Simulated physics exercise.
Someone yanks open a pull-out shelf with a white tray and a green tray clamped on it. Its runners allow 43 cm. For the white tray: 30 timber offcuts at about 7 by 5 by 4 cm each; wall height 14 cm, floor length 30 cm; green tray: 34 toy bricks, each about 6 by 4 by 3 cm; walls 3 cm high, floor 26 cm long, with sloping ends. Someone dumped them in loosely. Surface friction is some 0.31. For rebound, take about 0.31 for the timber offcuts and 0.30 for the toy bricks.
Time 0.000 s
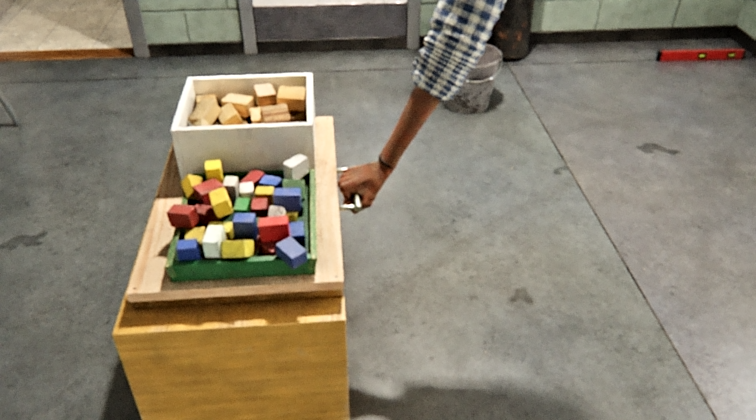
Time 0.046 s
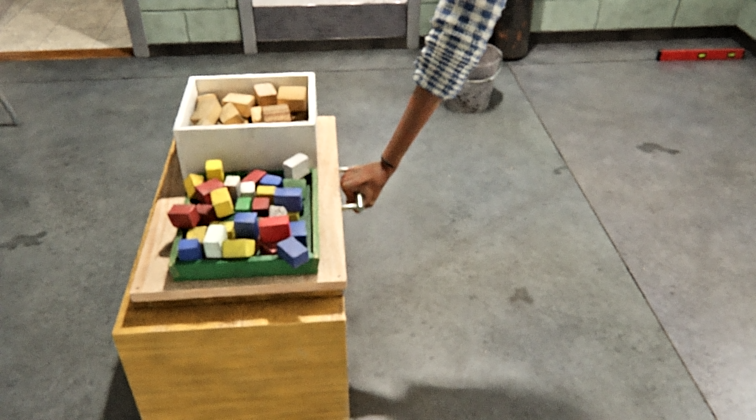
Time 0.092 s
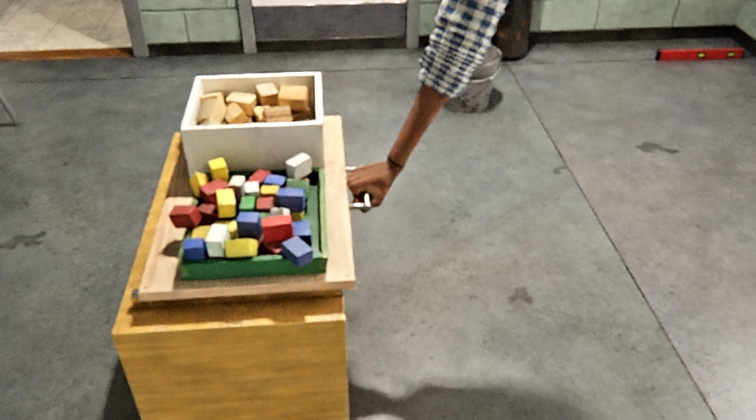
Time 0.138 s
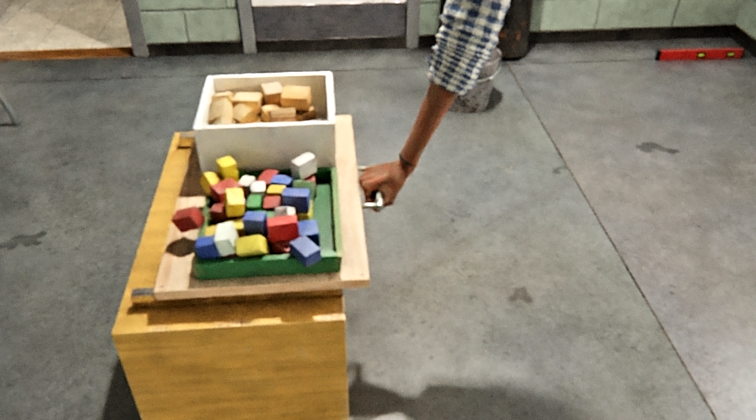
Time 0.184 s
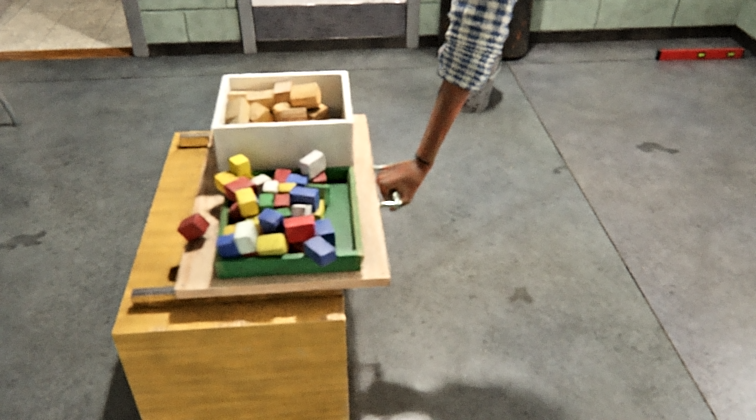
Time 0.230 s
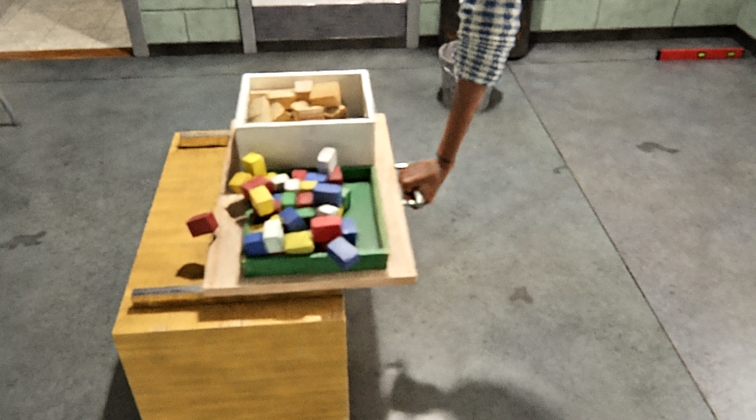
A hand pulling a wooden shelf out to the right, its green tray's loose coloured blocks sliding left and some tumbling over the edge.
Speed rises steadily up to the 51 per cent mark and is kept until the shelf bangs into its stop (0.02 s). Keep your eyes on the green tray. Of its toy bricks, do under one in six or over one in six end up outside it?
Over one in six do.
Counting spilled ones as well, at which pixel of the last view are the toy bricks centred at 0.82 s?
I'd say near (459, 206).
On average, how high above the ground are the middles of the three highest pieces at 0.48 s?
Roughly 68 centimetres.
After 0.40 s, the runners reach their end.
After 0.48 s, white tray 30 in, 0 out and green tray 28 in, 6 out.
After 0.60 s, white tray 30 in, 0 out and green tray 24 in, 10 out.
After 0.82 s, white tray 30 in, 0 out and green tray 24 in, 10 out.
When it is over (at 1.26 s), white tray 30 in, 0 out and green tray 24 in, 10 out. Asked share, 10 of 34, 29 per cent.
